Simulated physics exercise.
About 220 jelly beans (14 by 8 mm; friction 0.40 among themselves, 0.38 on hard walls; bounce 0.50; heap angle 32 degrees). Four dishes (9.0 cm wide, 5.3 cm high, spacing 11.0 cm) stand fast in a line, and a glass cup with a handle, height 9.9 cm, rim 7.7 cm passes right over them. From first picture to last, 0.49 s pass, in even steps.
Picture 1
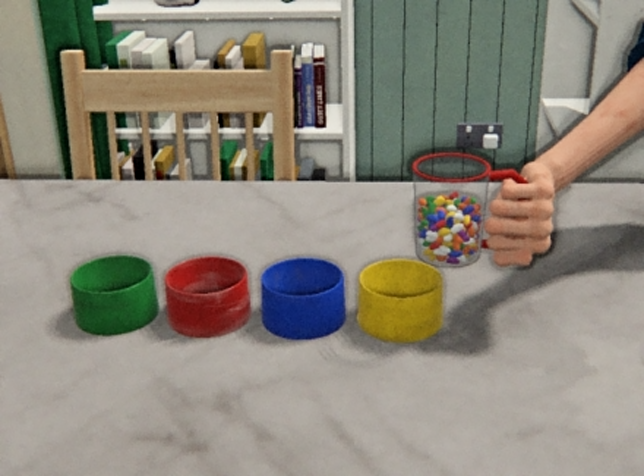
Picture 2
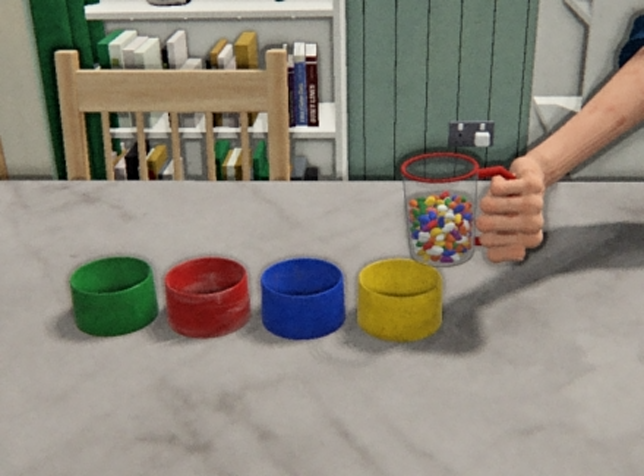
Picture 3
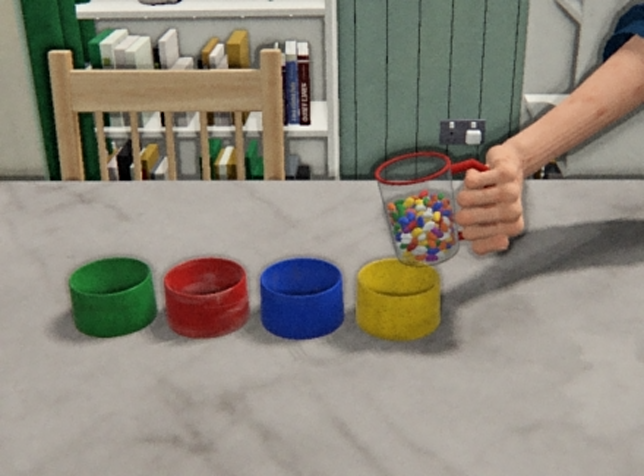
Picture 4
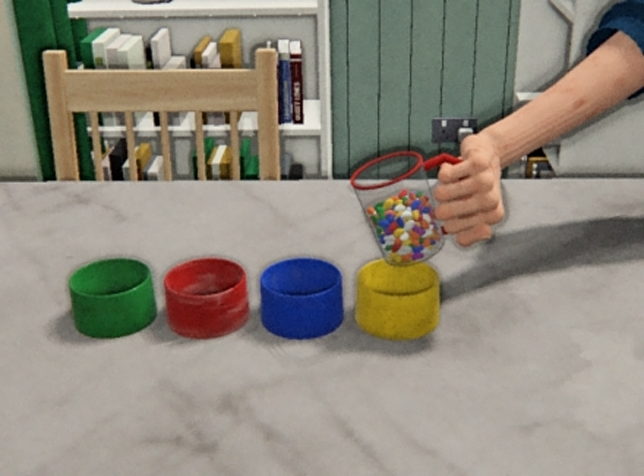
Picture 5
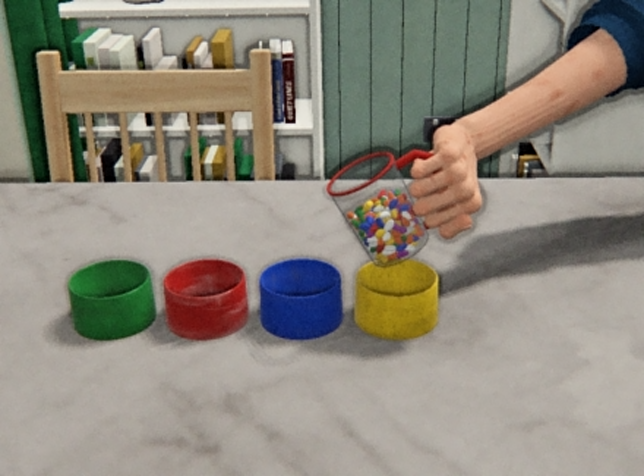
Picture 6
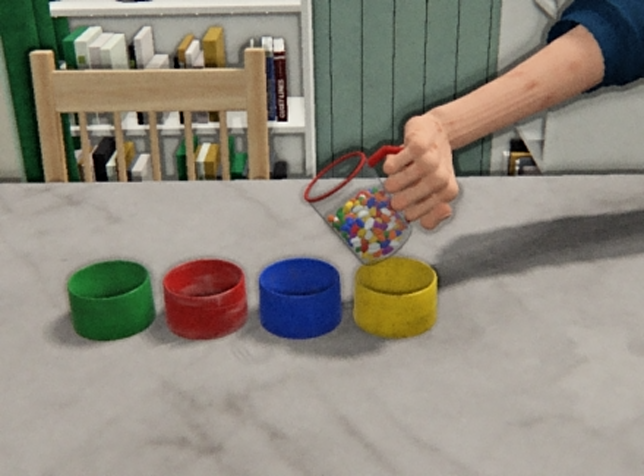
On a marble table, a hand moves a clear cup of colourful candies left, tilting it.
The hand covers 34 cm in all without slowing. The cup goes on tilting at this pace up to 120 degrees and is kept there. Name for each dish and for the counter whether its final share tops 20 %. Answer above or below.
Red: Below, blue: Below, green: Above, yellow: Below, counter: Below.
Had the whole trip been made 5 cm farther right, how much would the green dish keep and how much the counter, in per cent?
Then: Green 60; counter 30.
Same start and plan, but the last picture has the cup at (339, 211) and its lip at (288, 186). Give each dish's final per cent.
Red 0; blue 0; green 100; yellow 0.
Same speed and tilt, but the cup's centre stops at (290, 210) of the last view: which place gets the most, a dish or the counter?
Most goes to: Counter.
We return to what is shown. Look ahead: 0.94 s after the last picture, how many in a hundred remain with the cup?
Roughly 95 per cent.
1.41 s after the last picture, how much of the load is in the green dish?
About 95 per cent by then.
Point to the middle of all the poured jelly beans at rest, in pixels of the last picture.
At about (105, 301).
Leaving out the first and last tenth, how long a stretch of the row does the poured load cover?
About 6 cm.
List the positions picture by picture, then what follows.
The first picture shows cup at (450, 211), tilt 0 degrees, lip at (414, 167), moved 0.0 cm; middle of the pieces at (449, 230); yellow dish at (401, 279); blue dish at (302, 277); red dish at (206, 276); green dish at (112, 274).
The second picture shows cup at (441, 211), tilt 3 degrees, lip at (403, 170), moved 0.8 cm; middle of the pieces at (441, 229).
The third picture shows cup at (420, 211), tilt 11 degrees, lip at (377, 175), moved 2.9 cm; middle of the pieces at (423, 228).
The fourth picture shows cup at (401, 211), tilt 19 degrees, lip at (352, 181), moved 4.9 cm; middle of the pieces at (406, 228).
The fifth picture shows cup at (380, 211), tilt 27 degrees, lip at (328, 189), moved 7.0 cm; middle of the pieces at (388, 228).
The sixth picture shows cup at (361, 211), tilt 35 degrees, lip at (306, 196), moved 9.1 cm; middle of the pieces at (371, 226); yellow dish at (396, 276); blue dish at (299, 277); red dish at (204, 278); green dish at (109, 279).
Then, 0.57 s after the last picture, tilt 80 degrees; cup holds 100 %.
Then, 0.94 s after the last picture, tilt 110 degrees; cup holds 95 %, green 5 %.
Then, 1.41 s after the last picture, tilt 120 degrees; cup holds 0 %, green 95 %.
In the end, red 0 %, blue 0 %, green 95 %, yellow 0 %, counter 5 %.
